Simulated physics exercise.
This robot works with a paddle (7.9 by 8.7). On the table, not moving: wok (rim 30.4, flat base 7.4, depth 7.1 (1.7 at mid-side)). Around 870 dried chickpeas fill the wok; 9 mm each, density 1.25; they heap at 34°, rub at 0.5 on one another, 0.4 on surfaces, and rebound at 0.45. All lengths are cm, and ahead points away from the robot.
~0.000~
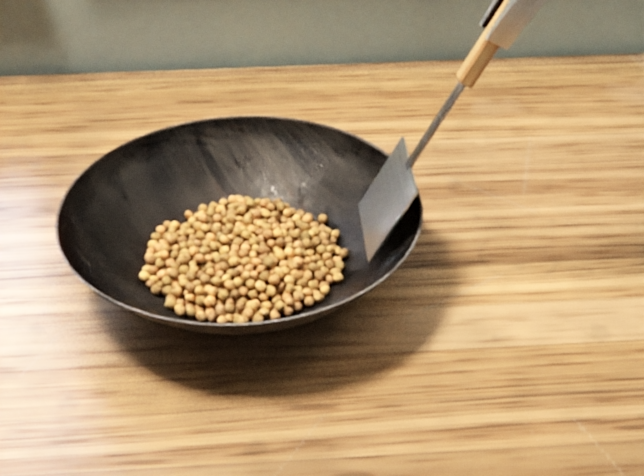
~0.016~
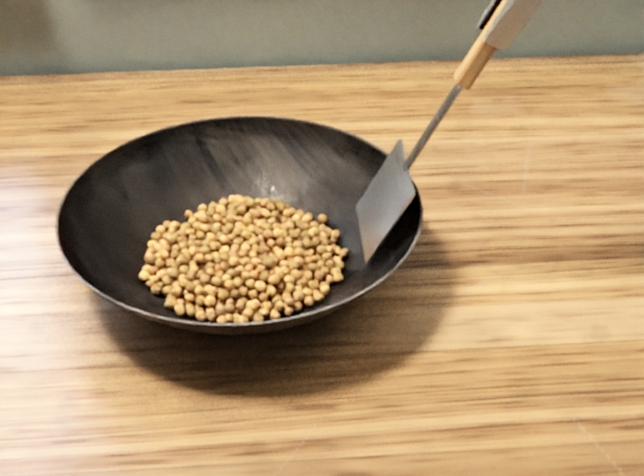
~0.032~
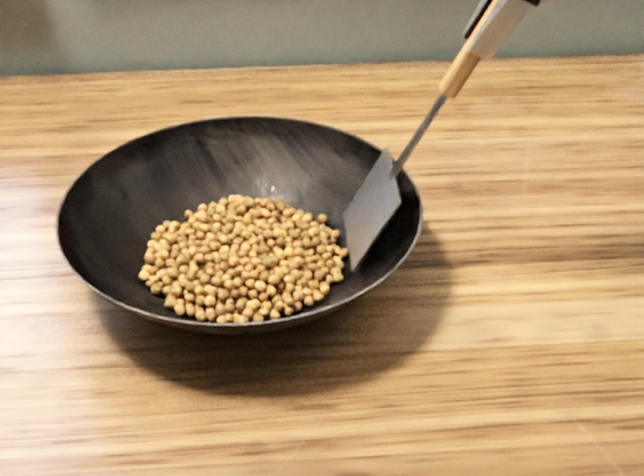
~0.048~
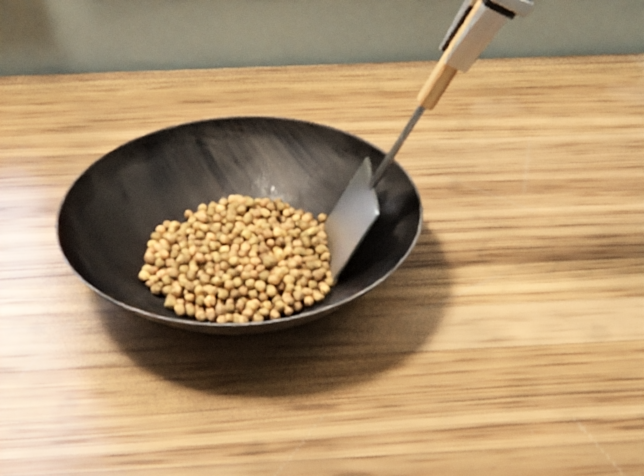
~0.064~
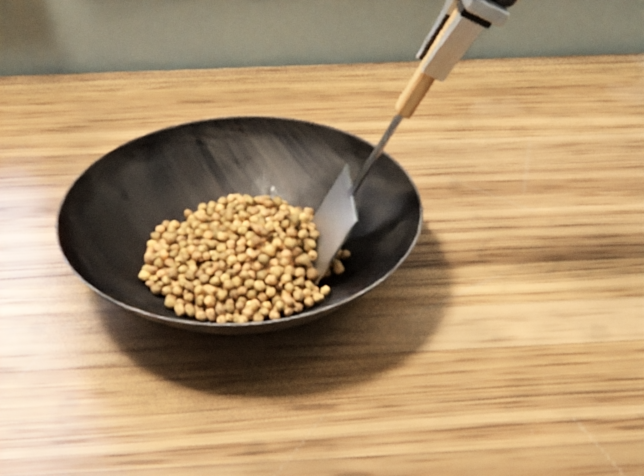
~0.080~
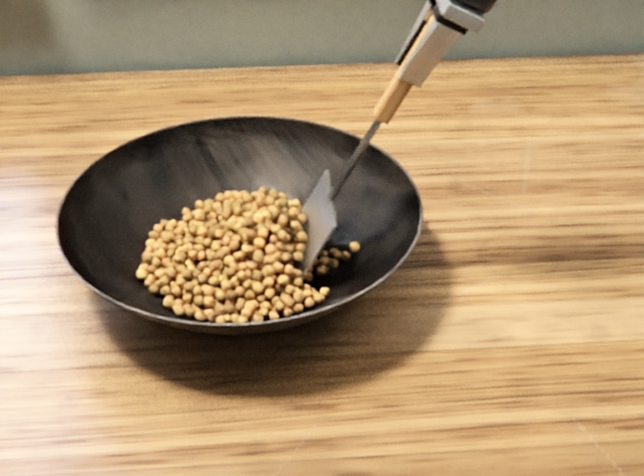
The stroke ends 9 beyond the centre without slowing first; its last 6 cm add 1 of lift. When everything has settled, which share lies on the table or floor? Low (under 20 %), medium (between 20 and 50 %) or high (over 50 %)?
On the table or floor the share is medium, between 20 and 50 %.
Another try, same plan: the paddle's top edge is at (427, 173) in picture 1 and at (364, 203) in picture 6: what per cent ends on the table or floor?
About 15 per cent.
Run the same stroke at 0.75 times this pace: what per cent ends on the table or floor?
Some 20 per cent.
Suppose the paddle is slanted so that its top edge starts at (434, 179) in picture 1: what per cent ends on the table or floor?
Some 25 per cent.
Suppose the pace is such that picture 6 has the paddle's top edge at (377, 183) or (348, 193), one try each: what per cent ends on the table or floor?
Some 5 and 20 per cent.
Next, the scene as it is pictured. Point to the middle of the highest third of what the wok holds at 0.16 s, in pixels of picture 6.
Near (175, 234).
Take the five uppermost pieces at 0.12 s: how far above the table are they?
Some 8 cm.
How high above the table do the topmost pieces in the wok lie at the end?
Roughly 6.5 cm.
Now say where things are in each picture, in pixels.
Paddle top edge at (410, 164), sloping 62°; upper third of the load around (247, 249), from x 145 to 345, top at y 200; 867 in the wok, in the first frame.
Paddle top edge at (407, 165), sloping 62°; upper third of the load around (247, 249), from x 145 to 345, top at y 200, in the second frame.
Paddle top edge at (393, 174), sloping 62°; upper third of the load around (247, 249), from x 145 to 345, top at y 200, in the third frame.
Paddle top edge at (373, 184), sloping 62°; upper third of the load around (247, 249), from x 145 to 345, top at y 200, in the fourth frame.
Paddle top edge at (352, 192), sloping 62°; upper third of the load around (249, 244), from x 145 to 345, top at y 200, in the fifth frame.
Paddle top edge at (331, 197), sloping 62°; upper third of the load around (247, 240), from x 140 to 355, top at y 190; 867 in the wok, in the sixth frame.
By 0.12 s, sloping 62°, highest piece 9 above the table; 867 in the wok.
By 0.16 s, sloping 62°, highest piece 10 above the table; 866 in the wok, 1 on the blade or in flight.
By 0.38 s, sloping 62°, highest piece 10 above the table; 617 in the wok, 55 on the table or floor, 195 on the blade or in flight.
By 1.43 s, sloping 62°, highest piece 6 above the table; 616 in the wok, 251 on the table or floor.
Final count, 616 in the wok, 251 on the table or floor. That is 29 % on the table or floor.
